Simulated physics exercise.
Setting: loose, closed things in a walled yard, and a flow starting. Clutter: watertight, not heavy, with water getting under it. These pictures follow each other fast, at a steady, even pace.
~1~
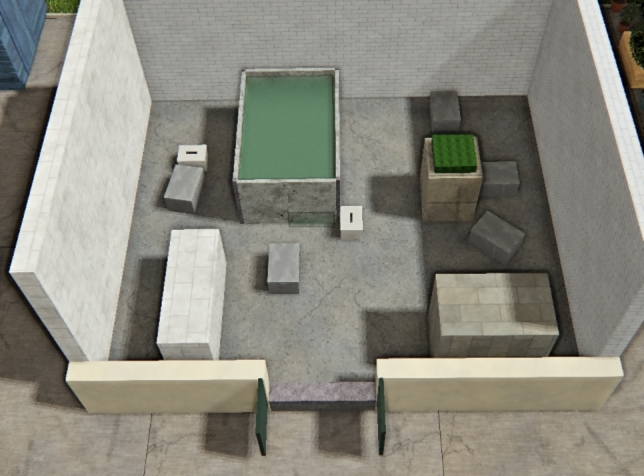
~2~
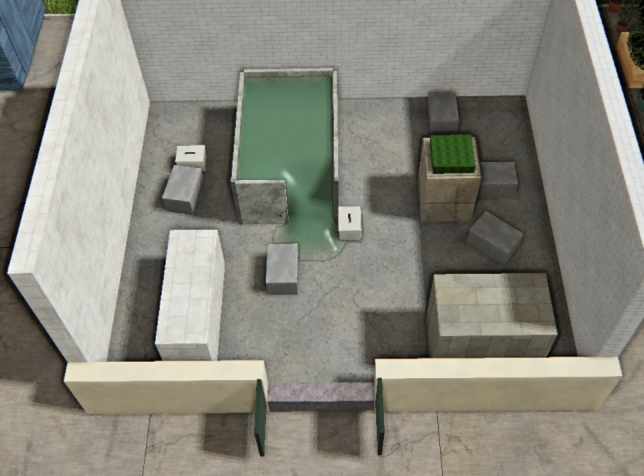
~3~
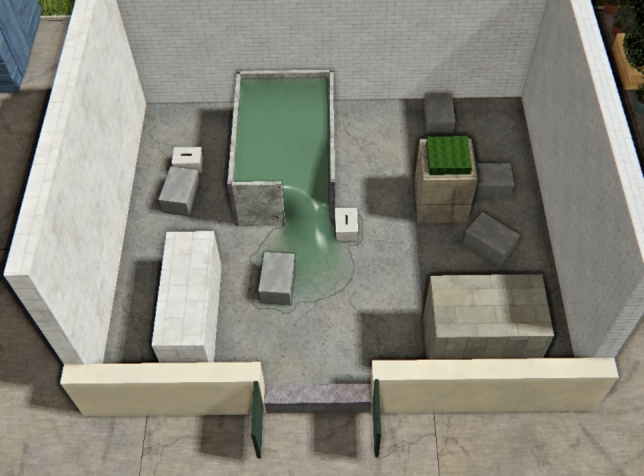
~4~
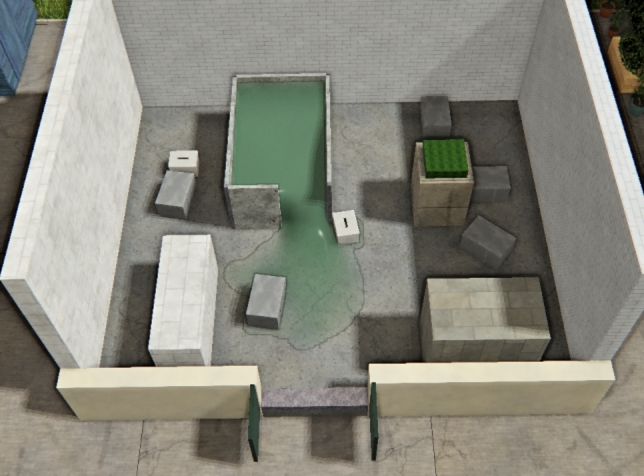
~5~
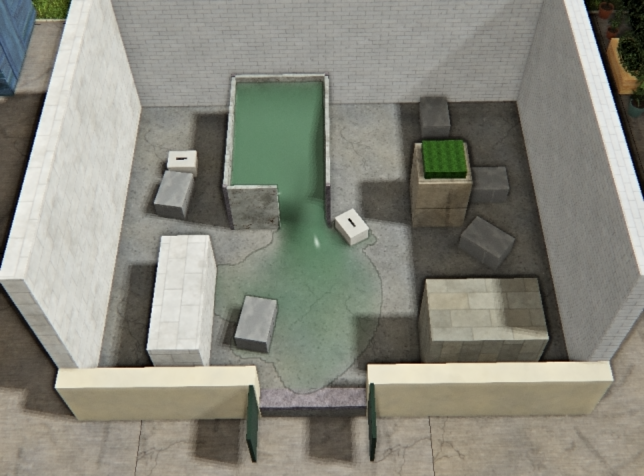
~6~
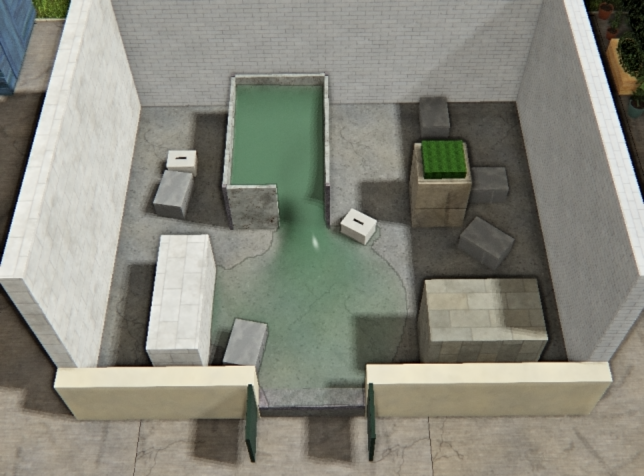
Green water poured out of a tank in a walled yard and spread across the ground toward the gateway, pushing a gray box forward and to the left, then turning a small white box beside the opening.
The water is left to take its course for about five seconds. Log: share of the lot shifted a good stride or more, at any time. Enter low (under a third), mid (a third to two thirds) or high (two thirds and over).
Low.
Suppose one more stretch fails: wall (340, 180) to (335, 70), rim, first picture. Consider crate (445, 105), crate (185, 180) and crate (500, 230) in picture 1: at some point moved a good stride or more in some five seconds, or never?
Lab note - in sequence: Travelled far enough; did not travel far; travelled far enough.
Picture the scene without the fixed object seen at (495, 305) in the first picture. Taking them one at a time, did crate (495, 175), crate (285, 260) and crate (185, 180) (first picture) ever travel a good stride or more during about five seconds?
No. 1 got relocated, no. 2 got relocated, no. 3 remained in place.
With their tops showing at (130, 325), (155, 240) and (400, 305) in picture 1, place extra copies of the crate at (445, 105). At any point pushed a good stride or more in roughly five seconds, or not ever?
Outcome per entry: Stays where it is / stays where it is / knocked aside.
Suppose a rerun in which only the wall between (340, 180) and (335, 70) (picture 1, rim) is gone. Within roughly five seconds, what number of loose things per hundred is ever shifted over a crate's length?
I'd say near 70 %.
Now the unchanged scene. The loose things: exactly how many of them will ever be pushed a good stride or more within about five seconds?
1.
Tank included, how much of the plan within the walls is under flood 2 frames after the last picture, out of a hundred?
I'd call it close to 30 per cent.
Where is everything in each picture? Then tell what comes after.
In the first frame, a crate at (284, 262) rests on the ground; a tote at (351, 218), on the bottom; 0 of 7 have shifted.
In the second frame, a crate at (282, 263), on the bottom; a tote at (350, 218), on the bottom; 0 of 7 have shifted.
In the third frame, a crate at (277, 272) rests on the ground, close to its start; a tote at (346, 220), on the bottom; 1 of 7 have shifted.
In the fourth frame, a crate at (266, 295) rests on the ground, a stride from its start; a tote at (346, 223) rests on the ground, close to its start; 1 of 7 have shifted.
In the fifth frame, a crate at (256, 319), on the bottom, a stride from its start; a tote at (352, 223), on the bottom, close to its start; 2 of 7 have shifted.
In the sixth frame, a crate at (245, 343) rests on the ground, a stride from its start; a tote at (359, 222) rests on the ground, close to its start; 2 of 7 have shifted.
A moment on, 1 of 7 are well off their spots; 1 afloat.
Next, 1 of 7 are well off their spots; 1 afloat.
Later, 1 of 7 are well off their spots; 1 afloat.
In the end, 1 of 7 are well off their spots, and 1 have been at some point; 1 afloat.
